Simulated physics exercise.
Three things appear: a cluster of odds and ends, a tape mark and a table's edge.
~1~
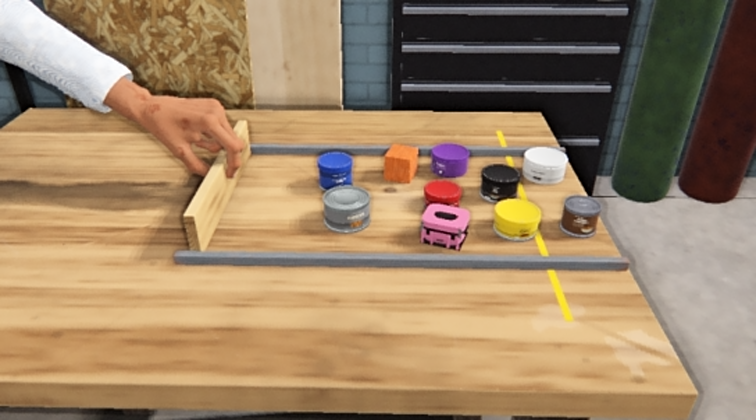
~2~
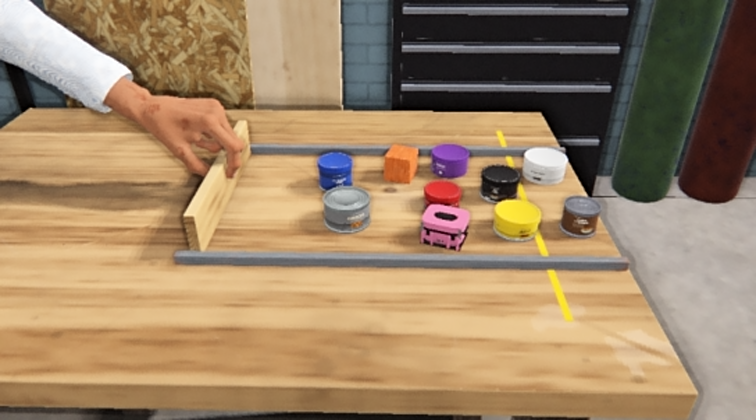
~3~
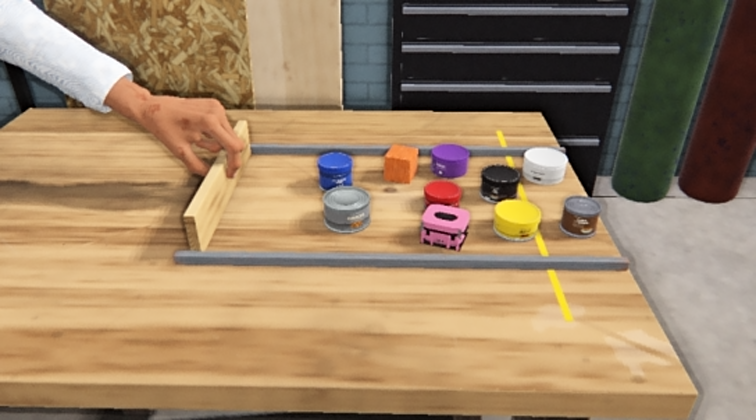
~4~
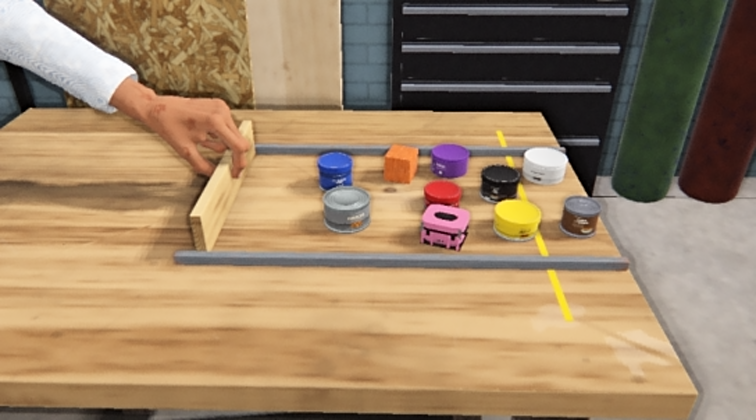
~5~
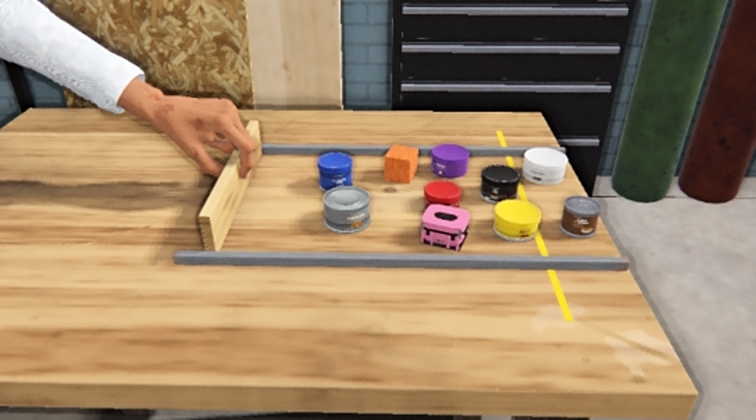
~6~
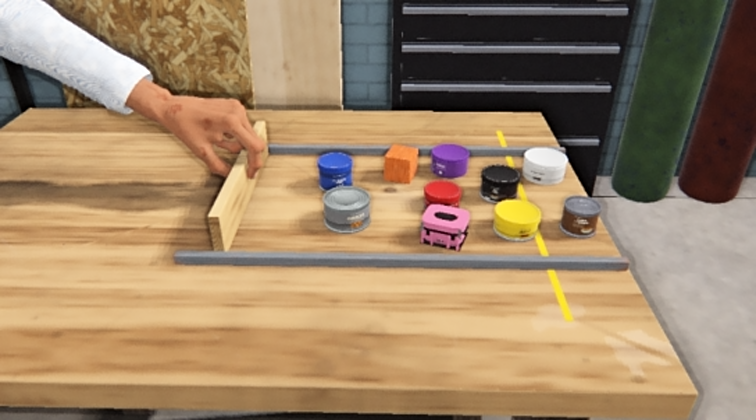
A wooden workbench stands in a workshop, seen from slightly above and in front, with a dark drawer cabinet behind it and green and red cylinders at right. Between two grey rails sit blue, grey, orange, purple, red, pink, black, yellow, white and brown items, the rightmost around a yellow line. A hand at left holds a board still, then slides it slightly rightward, touching nothing else, while the camera stays fixed.
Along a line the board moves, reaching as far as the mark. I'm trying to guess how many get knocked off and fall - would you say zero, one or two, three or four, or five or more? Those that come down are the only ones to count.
I would say one or two.
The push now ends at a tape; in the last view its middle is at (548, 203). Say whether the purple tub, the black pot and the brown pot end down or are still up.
Purple tub goes off, black pot goes off, brown pot goes off.
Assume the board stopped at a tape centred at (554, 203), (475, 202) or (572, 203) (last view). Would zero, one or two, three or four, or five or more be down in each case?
Five or over; zero; five or over.
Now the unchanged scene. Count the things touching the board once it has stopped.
4.
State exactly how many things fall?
2.
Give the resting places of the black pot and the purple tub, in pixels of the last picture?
Final positions - black pot around (575, 179), purple tub around (559, 162).
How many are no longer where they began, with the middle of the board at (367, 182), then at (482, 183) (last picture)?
Tally: First 3; then 10.
Early on, none off yet; brown pot at rest near (580, 217); white tub at rest near (544, 166); yellow tin at rest near (516, 220).
Finally, the number that fall off is one or two; lost, white tub and brown pot.
